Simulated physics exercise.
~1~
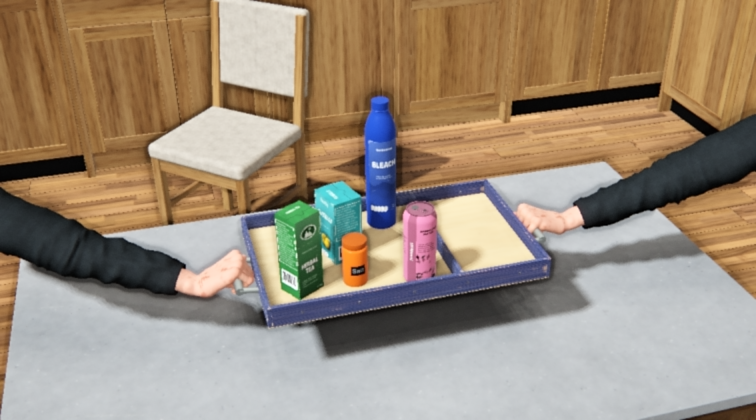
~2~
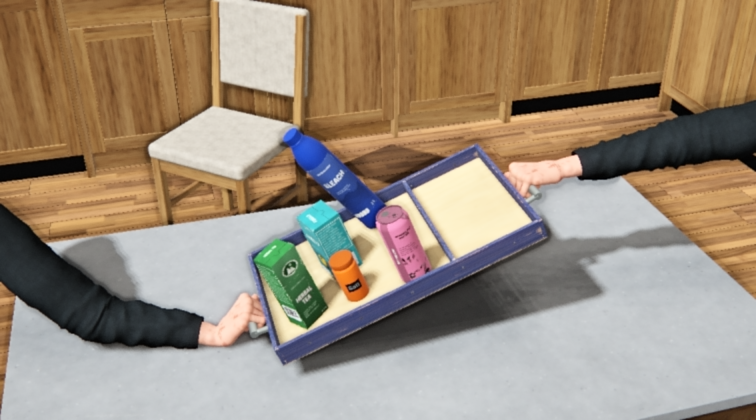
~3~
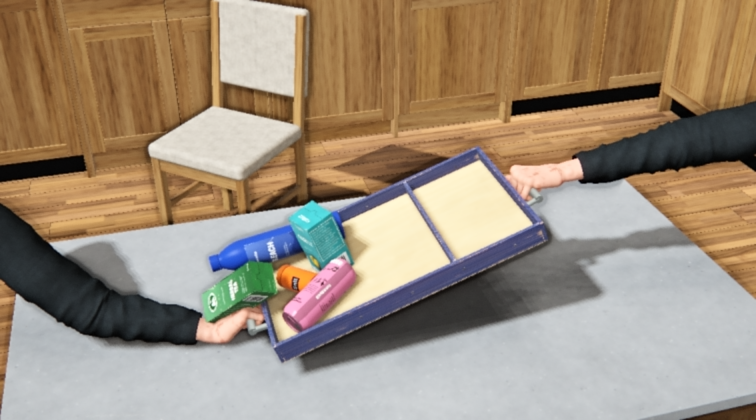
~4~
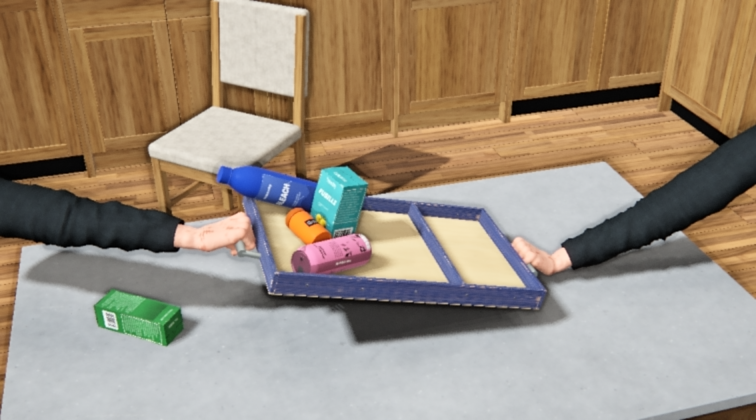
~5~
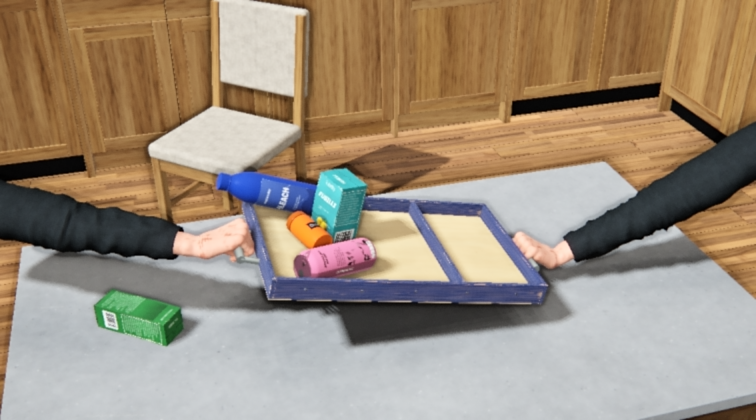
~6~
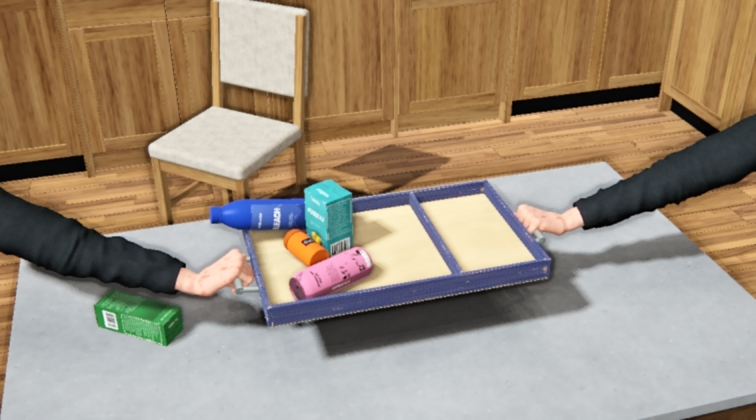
In a wood-panelled kitchen, two hands hold a blue-rimmed tray above a grey table, with a blue bottle, a green carton, a turquoise carton, an orange shaker and a pink can standing on it. The left side dips, and the items begin to lean. As the tilt steepens, the bottle, shaker and can topple toward the low end, while the green carton tips over the edge. The tray then swings to dip slightly right, with the green carton lying on the table. Finally it levels, the turquoise carton upright beside the three toppled items.
